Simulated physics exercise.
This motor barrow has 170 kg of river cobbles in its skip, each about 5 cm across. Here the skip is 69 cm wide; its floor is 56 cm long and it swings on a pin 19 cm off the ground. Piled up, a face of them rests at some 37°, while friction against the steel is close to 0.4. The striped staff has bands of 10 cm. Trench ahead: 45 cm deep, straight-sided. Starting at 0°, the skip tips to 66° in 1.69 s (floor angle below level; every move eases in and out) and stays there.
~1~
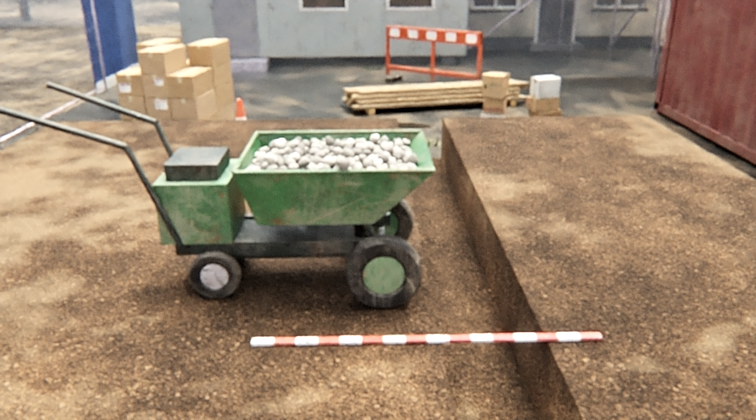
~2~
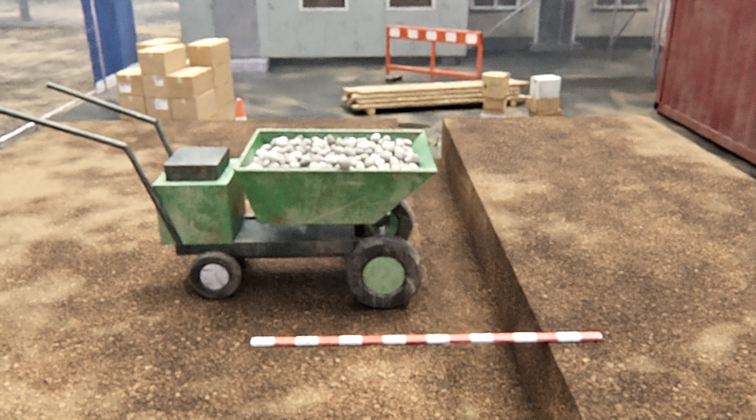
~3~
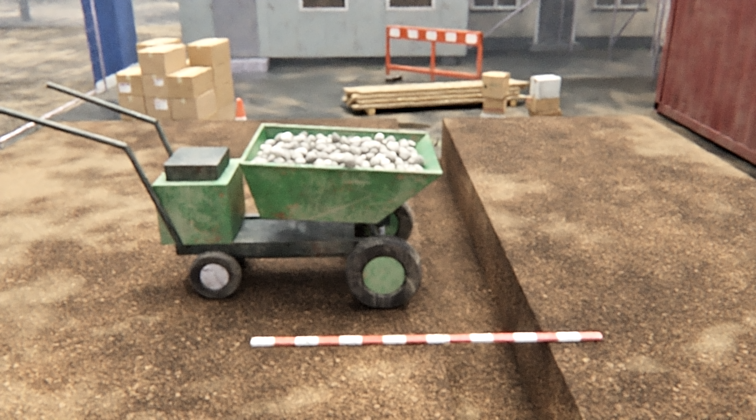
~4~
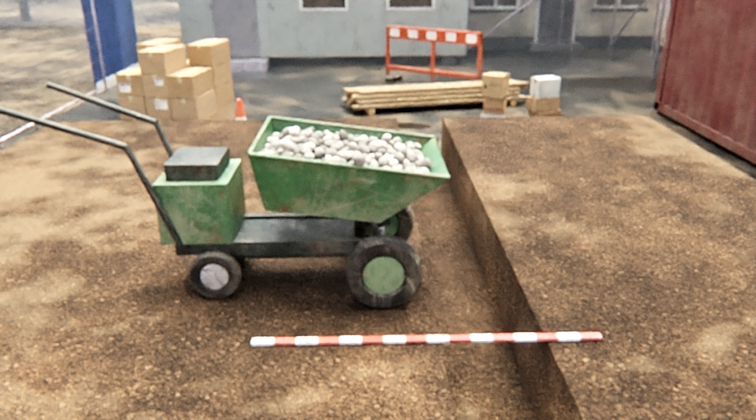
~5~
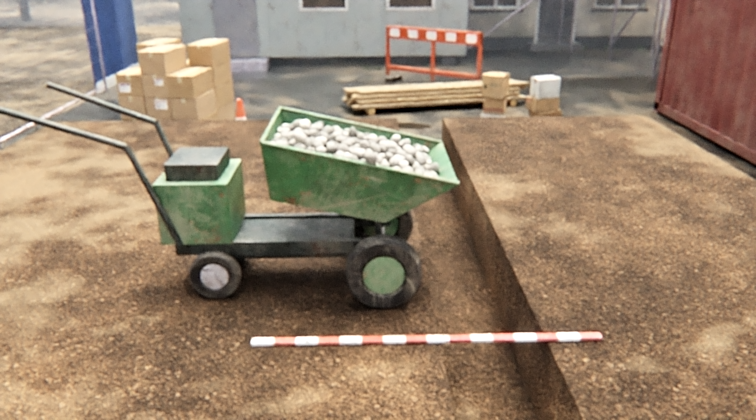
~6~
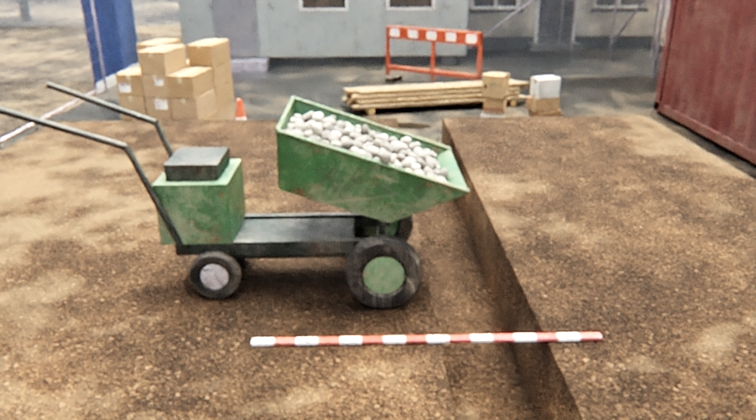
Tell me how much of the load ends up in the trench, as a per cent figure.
Some 50 per cent ends up in the trench.
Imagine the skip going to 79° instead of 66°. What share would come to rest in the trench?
Share in trench: Approx. 55%.
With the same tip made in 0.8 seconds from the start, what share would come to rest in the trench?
It would be near 40 percent.
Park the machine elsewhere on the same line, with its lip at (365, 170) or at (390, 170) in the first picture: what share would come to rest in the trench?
From the first place around 100 per cent, from the other around 95.
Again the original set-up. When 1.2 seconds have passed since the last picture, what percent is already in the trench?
Some 20 per cent of the load by that point.
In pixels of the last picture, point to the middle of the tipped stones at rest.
Somewhere near pixel (509, 319).
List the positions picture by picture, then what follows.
In the first frame, lip at (434, 171), floor tilted 0°, highest stones at (349, 145).
In the second frame, the skip is at 1°, its lip at (436, 171); the top of the load is at (335, 144).
In the third frame, the skip is at 4°, its lip at (442, 174); the top of the load is at (299, 142).
In the fourth frame, lip at (449, 178), floor tilted 8°, highest stones at (294, 138).
In the fifth frame, the skip is at 13°, its lip at (459, 184); the top of the load is at (300, 129).
In the sixth frame, lip at (468, 192), floor tilted 19°, highest stones at (306, 121).
Then, 0.7 s after the last picture the floor is at 56°, 99 % in the skip, 1 % in the trench; the foremost stones are at (506, 230).
Then, 1.2 s after the last picture the floor is at 66°, 47 % in the skip, 19 % in the trench, 34 % past the trench; the foremost stones are at (613, 281).
Then, 1.5 s after the last picture the floor is at 66°, 19 % in the skip, 31 % in the trench, 50 % past the trench; the foremost stones are at (666, 269).
Then, 3.5 s after the last picture the floor is at 66°, 0 % in the skip, 50 % in the trench, 50 % past the trench; the foremost stones are at (712, 278).
